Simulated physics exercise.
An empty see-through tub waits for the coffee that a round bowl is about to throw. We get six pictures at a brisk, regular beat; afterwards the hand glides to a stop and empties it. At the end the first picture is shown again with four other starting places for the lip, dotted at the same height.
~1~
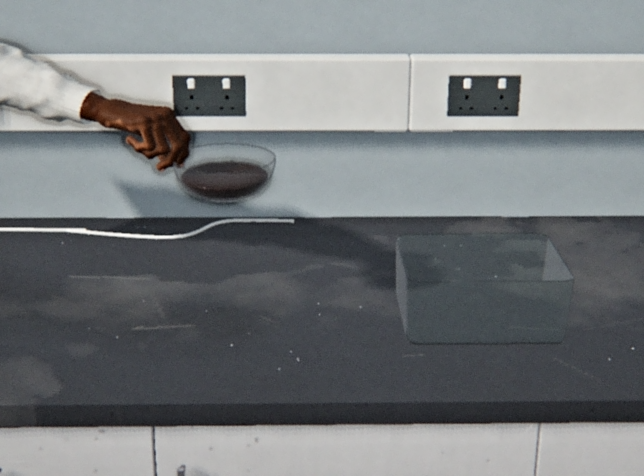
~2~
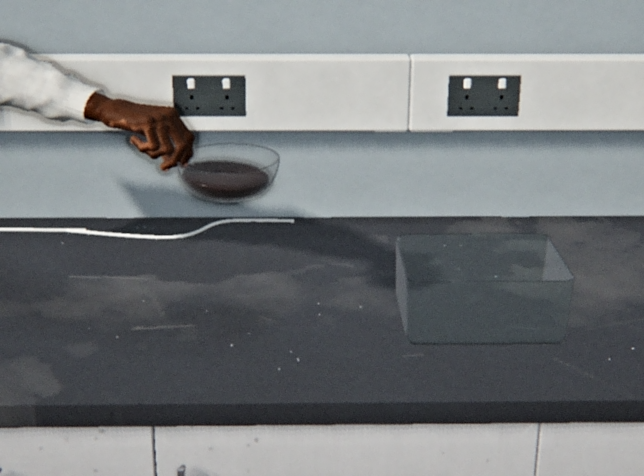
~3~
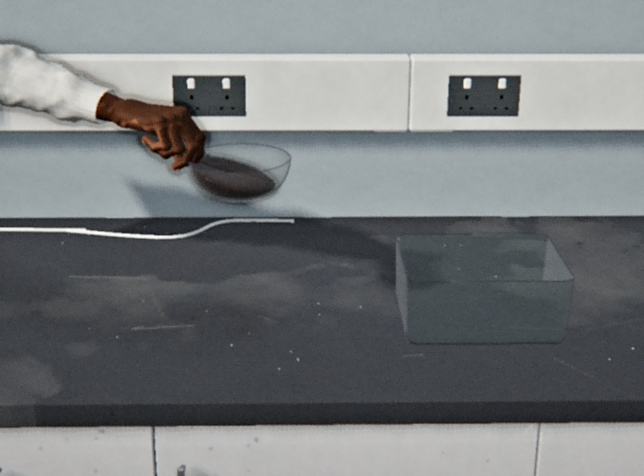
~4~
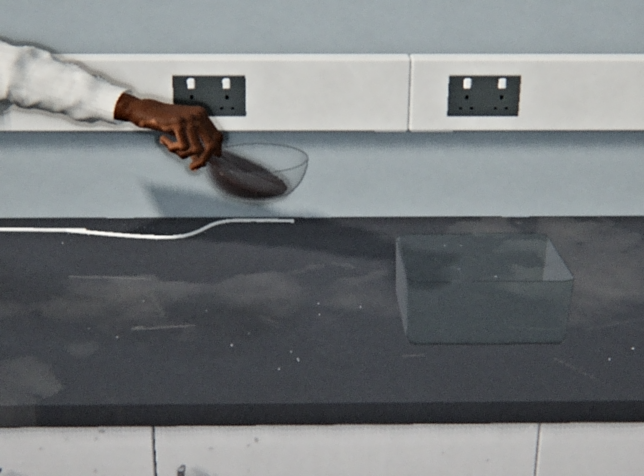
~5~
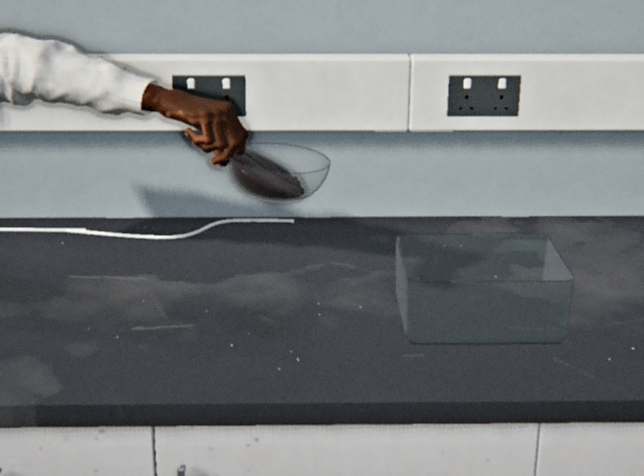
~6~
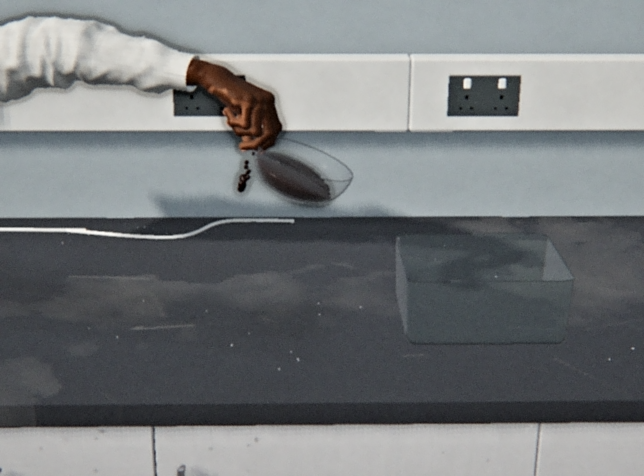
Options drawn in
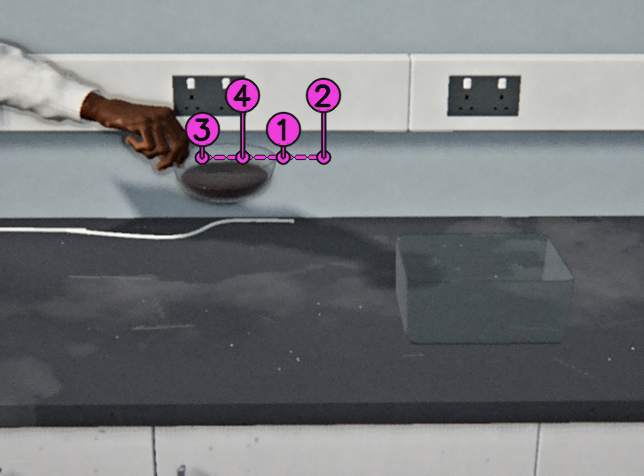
We see a hand in a white sleeve carry a clear round bowl of dark contents rightward above a dark counter with an empty see-through tub, tilting it down to the right as some dark bits drop beside its left edge.
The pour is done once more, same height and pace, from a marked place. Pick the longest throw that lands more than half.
The limit is 4.
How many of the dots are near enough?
Three of them.
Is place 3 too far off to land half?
Yes, that goes wrong.
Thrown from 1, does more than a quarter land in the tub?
Yes, clearly.
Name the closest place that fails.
That would be 3.
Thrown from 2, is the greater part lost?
No, not at all.
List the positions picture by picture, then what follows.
Upright, lip at (274, 157); tub from (406, 342) to (566, 341); nothing has left yet.
Upright, lip at (278, 157); nothing has left yet.
Upright, lip at (289, 157); nothing has left yet.
Upright, lip at (306, 157); coffee is over the rim, down to (214, 157).
Tipped about 5°, lip at (328, 161); coffee is over the rim, down to (223, 163).
Tipped about 20°, lip at (352, 174); coffee is over the rim, down to (242, 188).
On the marked copy, 1 at (283, 157); 2 at (323, 157); 3 at (202, 157); 4 at (242, 157).
With 1, about 86 % lands in the tub, 10 % falls short and 5 % goes beside or beyond.
With 2, about 88 % lands in the tub, 8 % falls short and 3 % goes beside or beyond.
With 3, about 21 % lands in the tub, 73 % falls short and 6 % goes beside or beyond.
With 4, about 70 % lands in the tub, 25 % falls short and 5 % goes beside or beyond.
